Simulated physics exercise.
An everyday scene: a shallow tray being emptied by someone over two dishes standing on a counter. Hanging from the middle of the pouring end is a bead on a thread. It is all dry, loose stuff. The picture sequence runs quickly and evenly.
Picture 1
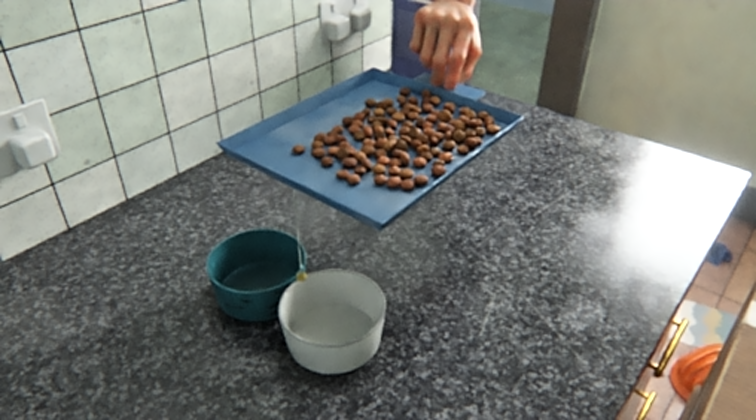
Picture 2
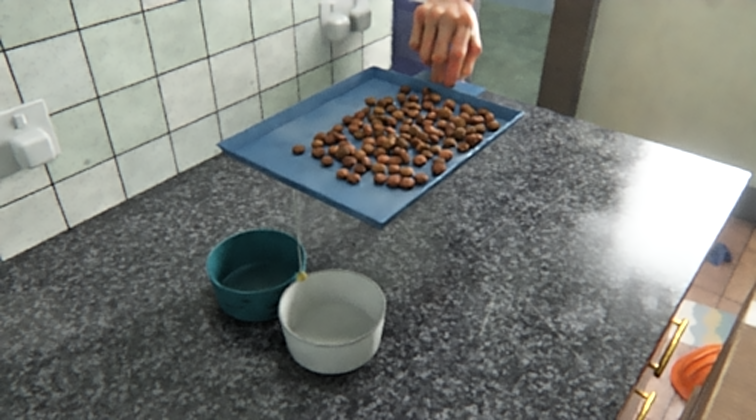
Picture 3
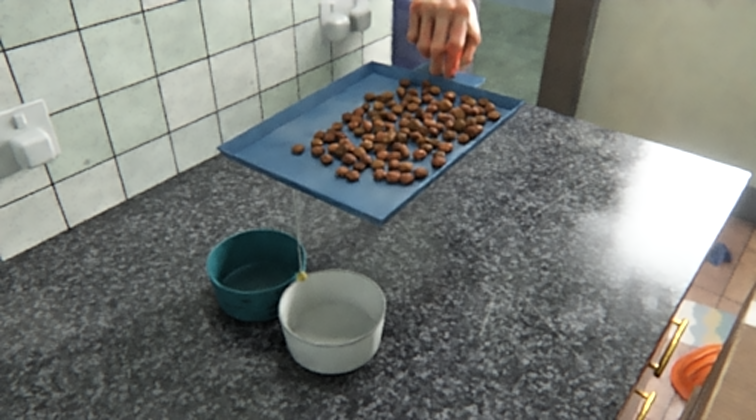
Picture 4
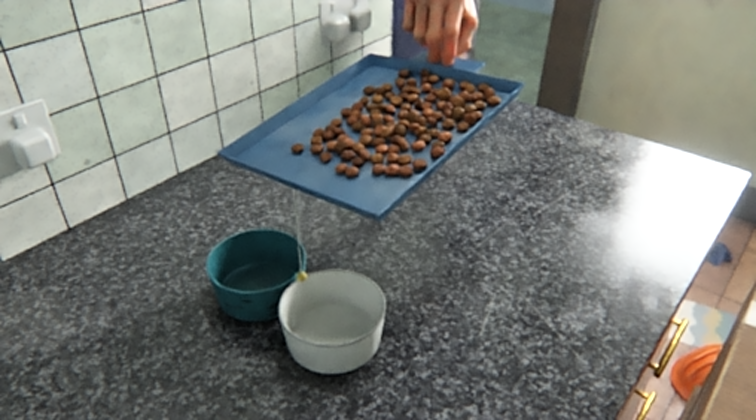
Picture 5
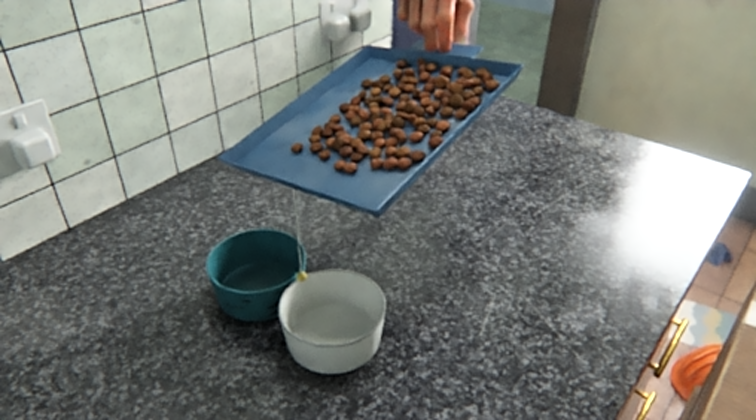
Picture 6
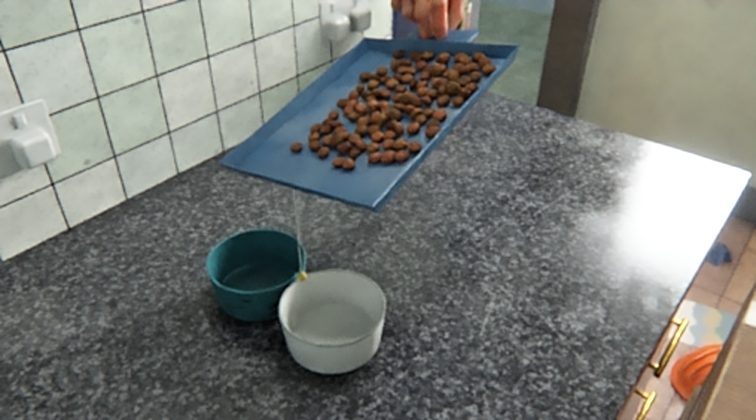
A blue tray of brown kibble tilts gradually as a hand raises its far end.
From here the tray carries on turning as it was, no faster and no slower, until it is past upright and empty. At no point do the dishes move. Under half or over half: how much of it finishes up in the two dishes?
I expect the catch to be a majority.
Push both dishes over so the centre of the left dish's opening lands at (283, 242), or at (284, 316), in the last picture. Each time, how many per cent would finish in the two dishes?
It comes to roughly 20 per cent in one try and roughly 0 per cent in the next.
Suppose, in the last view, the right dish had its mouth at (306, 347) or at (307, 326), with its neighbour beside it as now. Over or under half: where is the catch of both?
Taking the tries in order: A minor share, followed by a major share.
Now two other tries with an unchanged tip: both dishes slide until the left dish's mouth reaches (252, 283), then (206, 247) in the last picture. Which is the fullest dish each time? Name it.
The one at left the first time, the one at left the second.
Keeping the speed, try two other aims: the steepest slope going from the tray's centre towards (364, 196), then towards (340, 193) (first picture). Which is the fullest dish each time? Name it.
The first place favours the right of the two, the second the right of the two.
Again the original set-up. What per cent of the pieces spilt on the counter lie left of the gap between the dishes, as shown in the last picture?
100 per cent, about.
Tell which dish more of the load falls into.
It's the one placed left that wins here.
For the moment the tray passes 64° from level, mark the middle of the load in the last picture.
Somewhere about pixel (250, 176).
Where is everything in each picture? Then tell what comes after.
In the first frame, corners of the pouring end at (225, 142) and (381, 217), level; middle of the load at (405, 131), bits of dog kibble; left dish at (221, 298); right dish at (296, 350); bead on its thread at (302, 277).
In the second frame, corners of the pouring end at (225, 143) and (380, 216), level; middle of the load at (405, 129).
In the third frame, corners of the pouring end at (225, 146) and (379, 213), tipped barely, lowest at the left corner; middle of the load at (404, 124).
In the fourth frame, corners of the pouring end at (225, 151) and (377, 209), tipped a little, lowest at the left corner; middle of the load at (403, 115).
In the fifth frame, corners of the pouring end at (226, 155) and (375, 204), tipped a little, lowest at the left corner; middle of the load at (410, 108).
In the sixth frame, corners of the pouring end at (227, 160) and (372, 200), tipped clearly, lowest at the left corner; middle of the load at (406, 100); left dish at (221, 298); right dish at (296, 350).
Soon, tray tipped steeply; about two thirds on the tray; a stray few in the left dish; about a quarter in the air.
A while on, tray tipped past a quarter turn; about two thirds in the left dish; about a third outside both.
Towards the end, tray tipped past a quarter turn; about two thirds in the left dish; about a third outside both.
Finally, tray tipped past a quarter turn; none in the right dish; about two thirds in the left dish; about a third outside both.
